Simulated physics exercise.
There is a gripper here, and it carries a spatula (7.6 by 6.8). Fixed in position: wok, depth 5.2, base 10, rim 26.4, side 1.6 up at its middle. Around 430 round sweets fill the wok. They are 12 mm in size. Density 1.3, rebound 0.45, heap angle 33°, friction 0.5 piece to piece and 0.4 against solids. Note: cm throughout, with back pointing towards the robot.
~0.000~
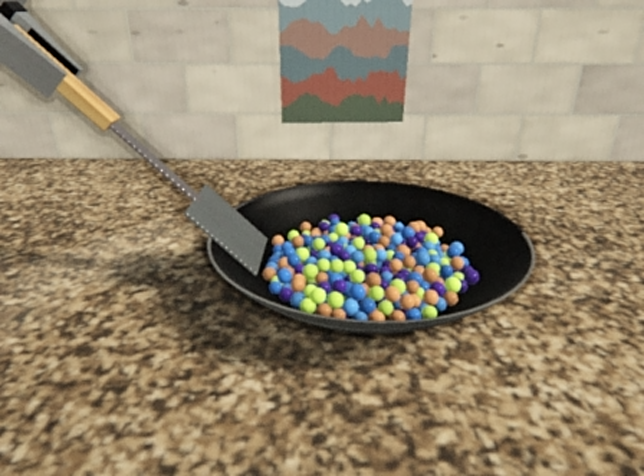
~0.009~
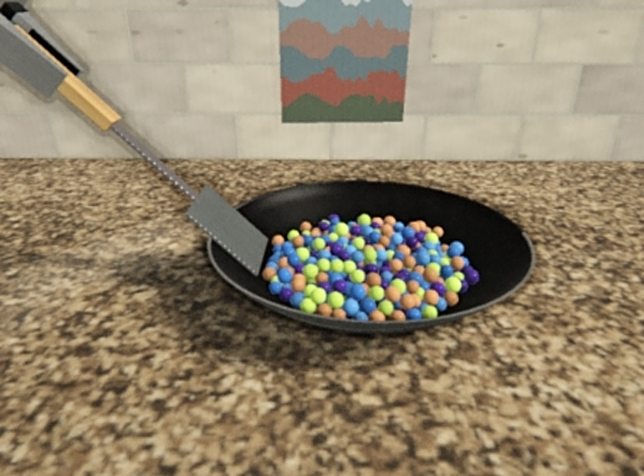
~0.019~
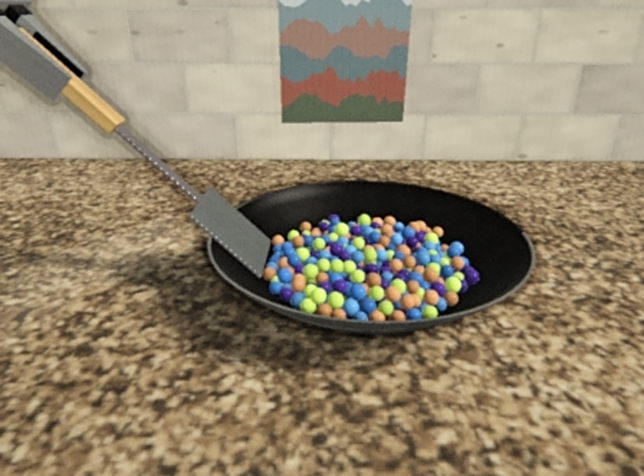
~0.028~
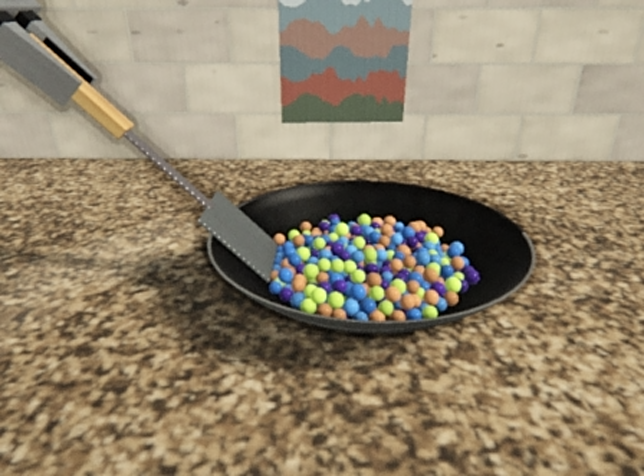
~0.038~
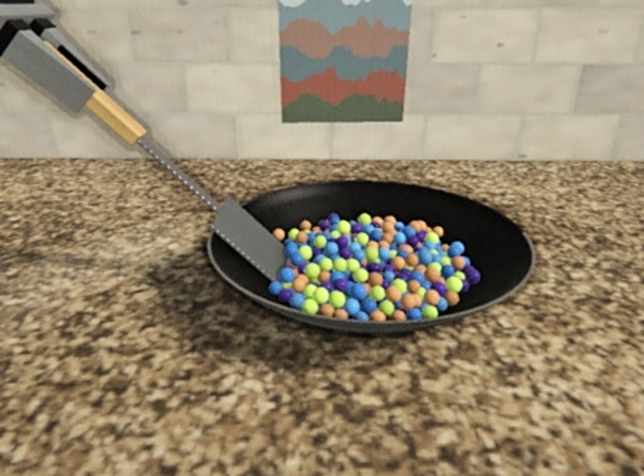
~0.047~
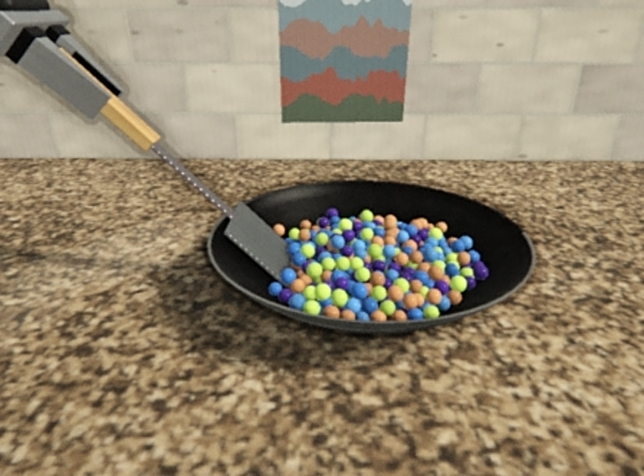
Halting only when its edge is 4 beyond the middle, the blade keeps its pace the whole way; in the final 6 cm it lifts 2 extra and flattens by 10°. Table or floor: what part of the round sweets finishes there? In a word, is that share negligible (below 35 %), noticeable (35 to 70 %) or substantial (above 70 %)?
In a word, negligible.
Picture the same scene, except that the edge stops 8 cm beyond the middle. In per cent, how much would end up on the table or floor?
In that case some 40 per cent.
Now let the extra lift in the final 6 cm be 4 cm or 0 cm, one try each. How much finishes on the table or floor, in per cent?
I'd put it near 10 in a hundred, then near 5 in a hundred.
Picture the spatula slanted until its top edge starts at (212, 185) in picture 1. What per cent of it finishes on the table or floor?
About 5 per cent.
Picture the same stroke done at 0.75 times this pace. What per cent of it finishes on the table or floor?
Roughly 5 per cent.
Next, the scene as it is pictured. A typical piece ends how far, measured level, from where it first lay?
About 5 cm.
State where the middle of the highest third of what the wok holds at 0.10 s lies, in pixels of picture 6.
I'd put it somewhere near (428, 241).
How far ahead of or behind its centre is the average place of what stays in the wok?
The balance point is about 4.5 cm ahead.
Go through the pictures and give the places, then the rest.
The first frame shows spatula top edge at (196, 198), sloping 46°; upper third of the load around (367, 255), from x 270 to 470, top at y 220; 433 in the wok.
The second frame shows spatula top edge at (196, 198), sloping 46°; upper third of the load around (367, 255), from x 270 to 470, top at y 220.
The third frame shows spatula top edge at (200, 200), sloping 46°; upper third of the load around (367, 255), from x 270 to 470, top at y 220.
The fourth frame shows spatula top edge at (208, 205), sloping 46°; upper third of the load around (367, 254), from x 275 to 470, top at y 220.
The fifth frame shows spatula top edge at (220, 211), sloping 46°; upper third of the load around (365, 253), from x 275 to 470, top at y 220.
The sixth frame shows spatula top edge at (233, 216), sloping 46°; upper third of the load around (369, 251), from x 275 to 480, top at y 215; 433 in the wok.
After 0.08 s, sloping 46°, highest piece 6 above the table; 433 in the wok.
After 0.10 s, sloping 42°, highest piece 7 above the table; 432 in the wok, 1 on the blade or in flight.
After 0.32 s, sloping 36°, highest piece 7 above the table; 409 in the wok, 23 on the table or floor, 1 on the blade or in flight.
After 1.37 s, sloping 36°, highest piece 6 above the table; 408 in the wok, 25 on the table or floor.
At rest, 408 in the wok, 25 on the table or floor. That is 6 % on the table or floor.
